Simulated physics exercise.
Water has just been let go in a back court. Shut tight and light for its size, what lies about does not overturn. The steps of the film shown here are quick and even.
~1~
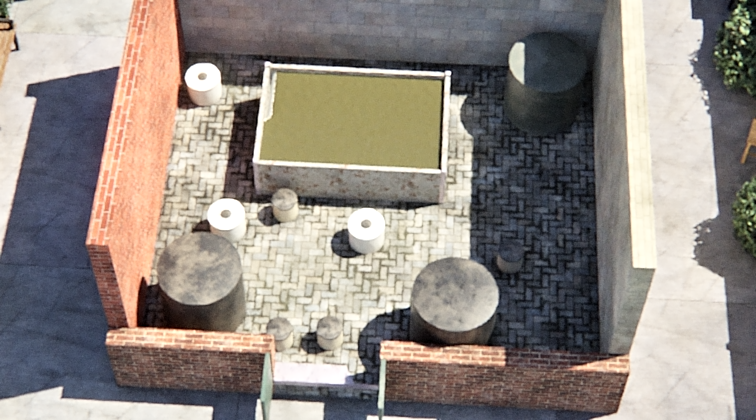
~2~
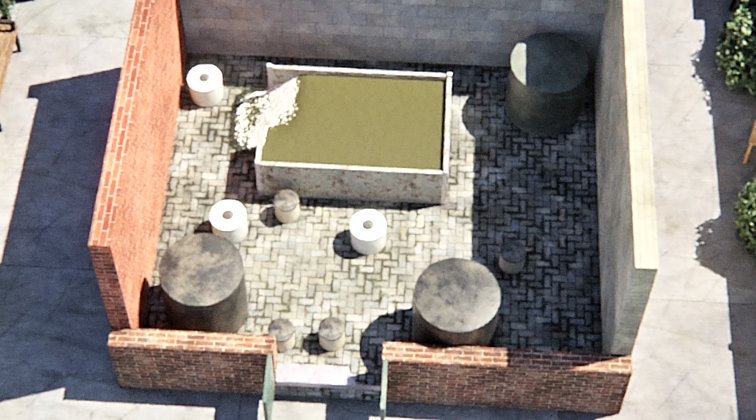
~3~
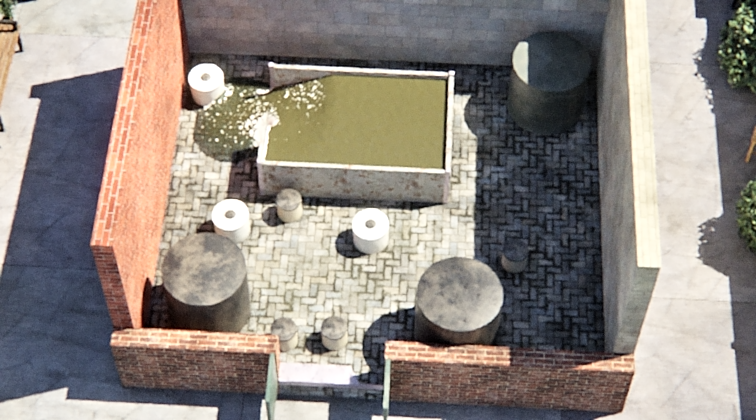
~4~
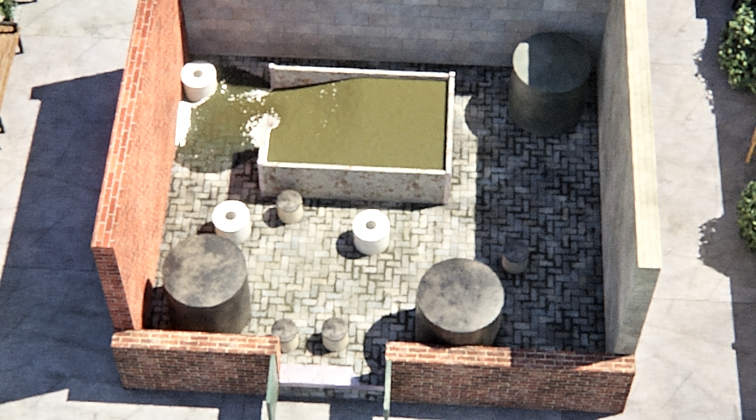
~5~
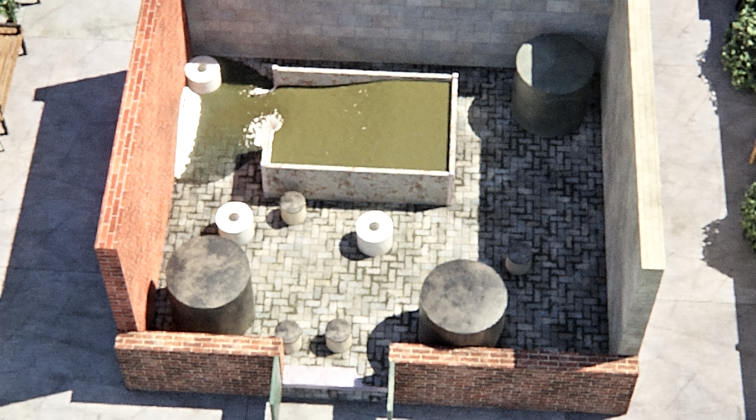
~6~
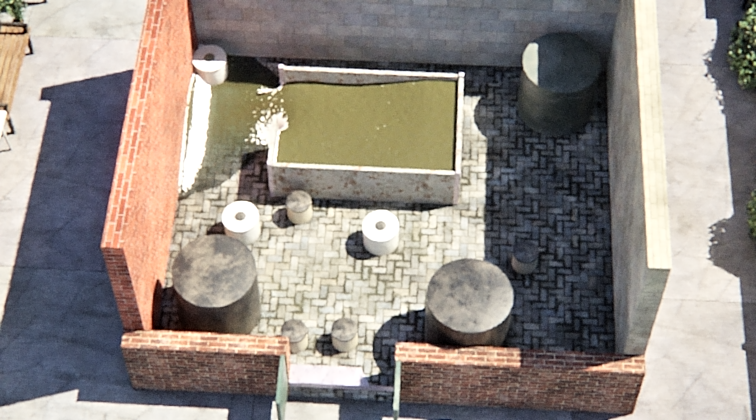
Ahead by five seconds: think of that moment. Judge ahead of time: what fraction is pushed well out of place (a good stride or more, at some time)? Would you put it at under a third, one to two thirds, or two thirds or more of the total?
I would put it at one to two thirds of the total.
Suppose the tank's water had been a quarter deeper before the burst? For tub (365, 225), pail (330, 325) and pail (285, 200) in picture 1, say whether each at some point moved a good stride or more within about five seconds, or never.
One: Stayed below the mark. Two: Passed the mark. Three: Stayed below the mark.
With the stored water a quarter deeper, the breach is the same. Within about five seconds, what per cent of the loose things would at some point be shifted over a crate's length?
Share displaced: Approx. 60 percent.
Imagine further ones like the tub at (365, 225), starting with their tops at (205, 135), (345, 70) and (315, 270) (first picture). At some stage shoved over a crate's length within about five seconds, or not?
The first travels far, the second travels far, the third travels far.
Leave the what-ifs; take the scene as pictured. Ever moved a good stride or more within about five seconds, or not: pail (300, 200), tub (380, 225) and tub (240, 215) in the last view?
Outcome, each in turn - never cleared it / never cleared it / passed the mark.
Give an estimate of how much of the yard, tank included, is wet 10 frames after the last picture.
Roughly 40 %.
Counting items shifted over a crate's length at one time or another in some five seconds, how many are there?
That works out to 4.
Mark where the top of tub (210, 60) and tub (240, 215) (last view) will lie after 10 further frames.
Estimated positions: (308, 59) and (280, 245), approximately.
A moment on, 0 of 7 are well off their spots; 1 afloat.
Next, 2 of 7 are well off their spots; 1 afloat.
Later, 2 of 7 are well off their spots; 2 afloat.
In the end, 4 of 7 are well off their spots, and 4 have been at some point; 3 afloat.
